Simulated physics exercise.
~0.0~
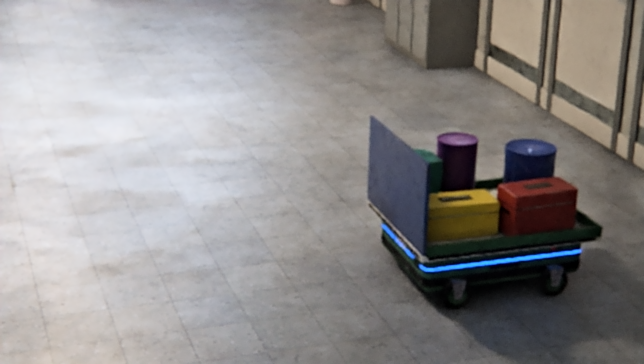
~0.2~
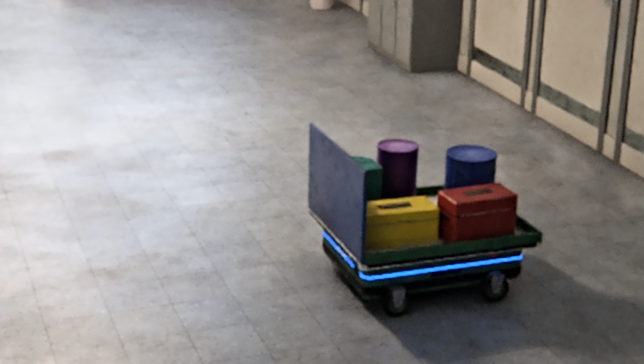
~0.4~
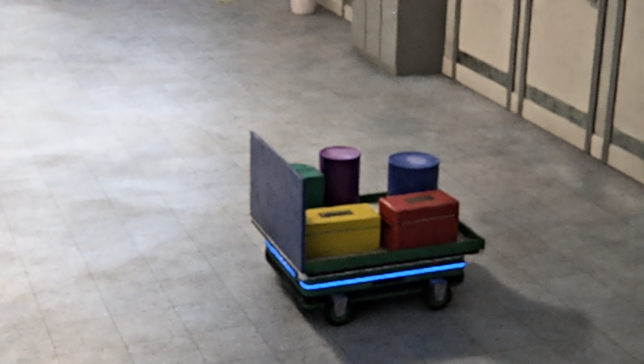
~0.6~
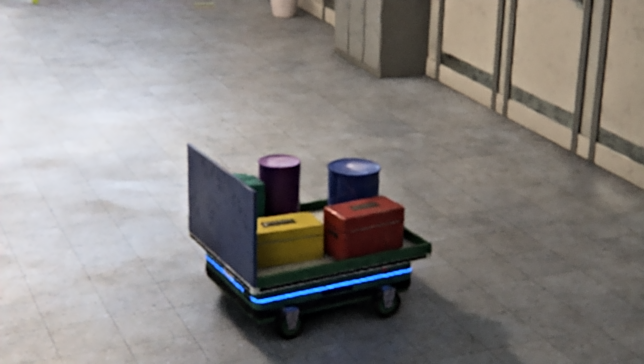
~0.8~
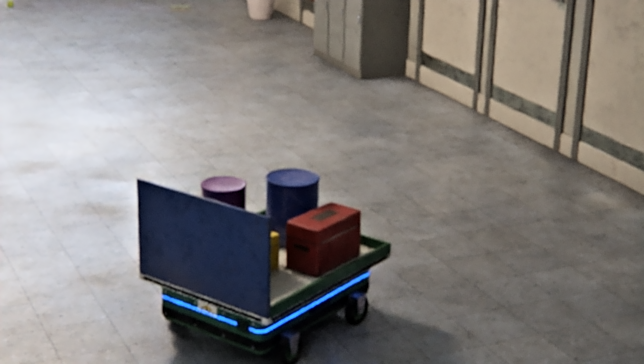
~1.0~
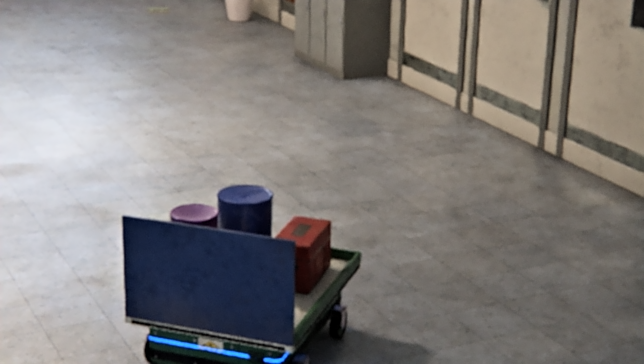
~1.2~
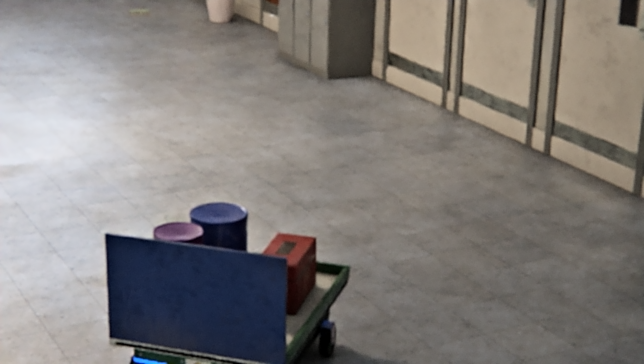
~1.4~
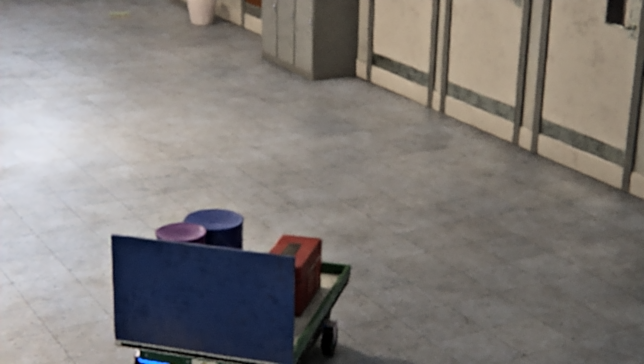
Robot cart carrying toolboxes and pails rolling left across a grey tiled floor, swinging its tall board toward the camera and stopping.
